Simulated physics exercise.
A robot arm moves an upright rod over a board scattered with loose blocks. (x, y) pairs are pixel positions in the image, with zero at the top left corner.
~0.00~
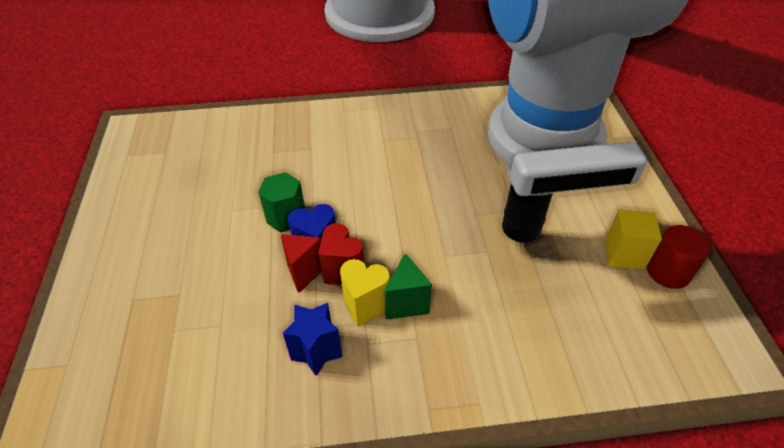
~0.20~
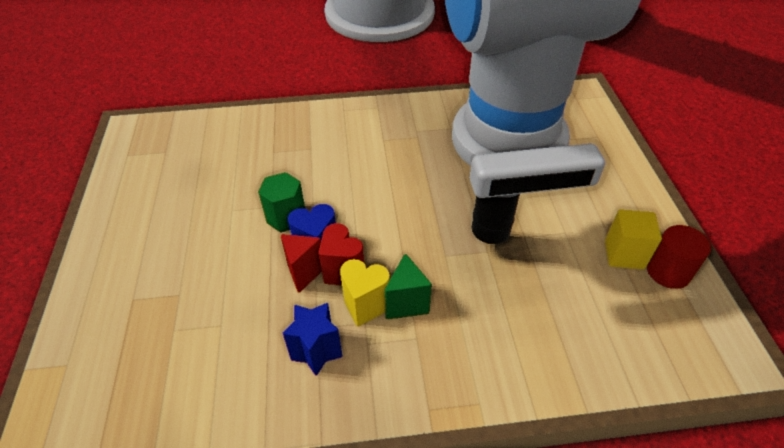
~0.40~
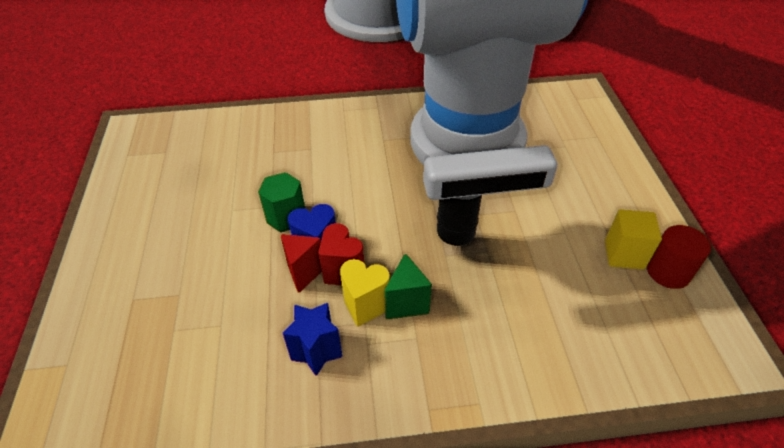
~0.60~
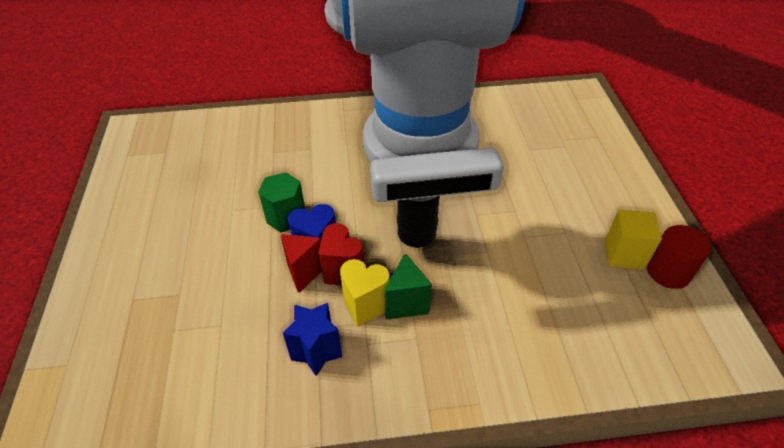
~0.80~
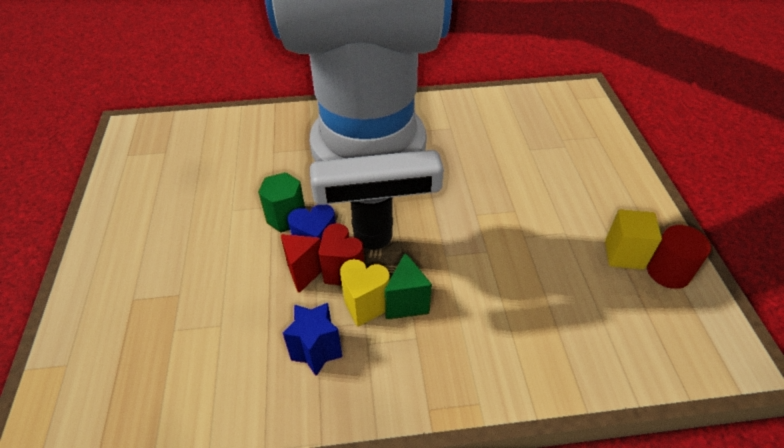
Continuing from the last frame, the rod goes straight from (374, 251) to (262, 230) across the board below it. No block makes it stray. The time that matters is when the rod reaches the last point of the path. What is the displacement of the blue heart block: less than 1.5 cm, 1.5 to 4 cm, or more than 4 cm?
That block covers upwards of 4 cm.
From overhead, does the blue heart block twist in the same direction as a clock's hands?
No
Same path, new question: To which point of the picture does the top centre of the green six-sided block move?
Around pixel (254, 172).
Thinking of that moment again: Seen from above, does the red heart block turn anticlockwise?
The answer is yes.
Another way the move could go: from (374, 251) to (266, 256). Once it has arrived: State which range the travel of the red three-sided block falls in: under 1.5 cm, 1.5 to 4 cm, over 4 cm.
From 1.5 to 4 cm.
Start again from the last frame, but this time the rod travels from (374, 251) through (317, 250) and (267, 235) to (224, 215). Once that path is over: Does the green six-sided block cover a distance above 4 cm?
Going by the path, no.
On the path given first. One third of the way, rod (334, 228); red three-sided block (287, 249), turned 15° clockwise; blue heart block (289, 218); red heart block (330, 242), turned 40° anticlockwise.
Two thirds of the way, rod (296, 221); green six-sided block (272, 182); red three-sided block (287, 249), turned 15° clockwise; blue heart block (256, 221), turned 40° anticlockwise; red heart block (330, 242), turned 40° anticlockwise.
At the end, rod (258, 215); green six-sided block (254, 172), turned 60° clockwise; red three-sided block (287, 249), turned 15° clockwise; blue heart block (231, 224), turned 95° anticlockwise; red heart block (330, 242), turned 40° anticlockwise.
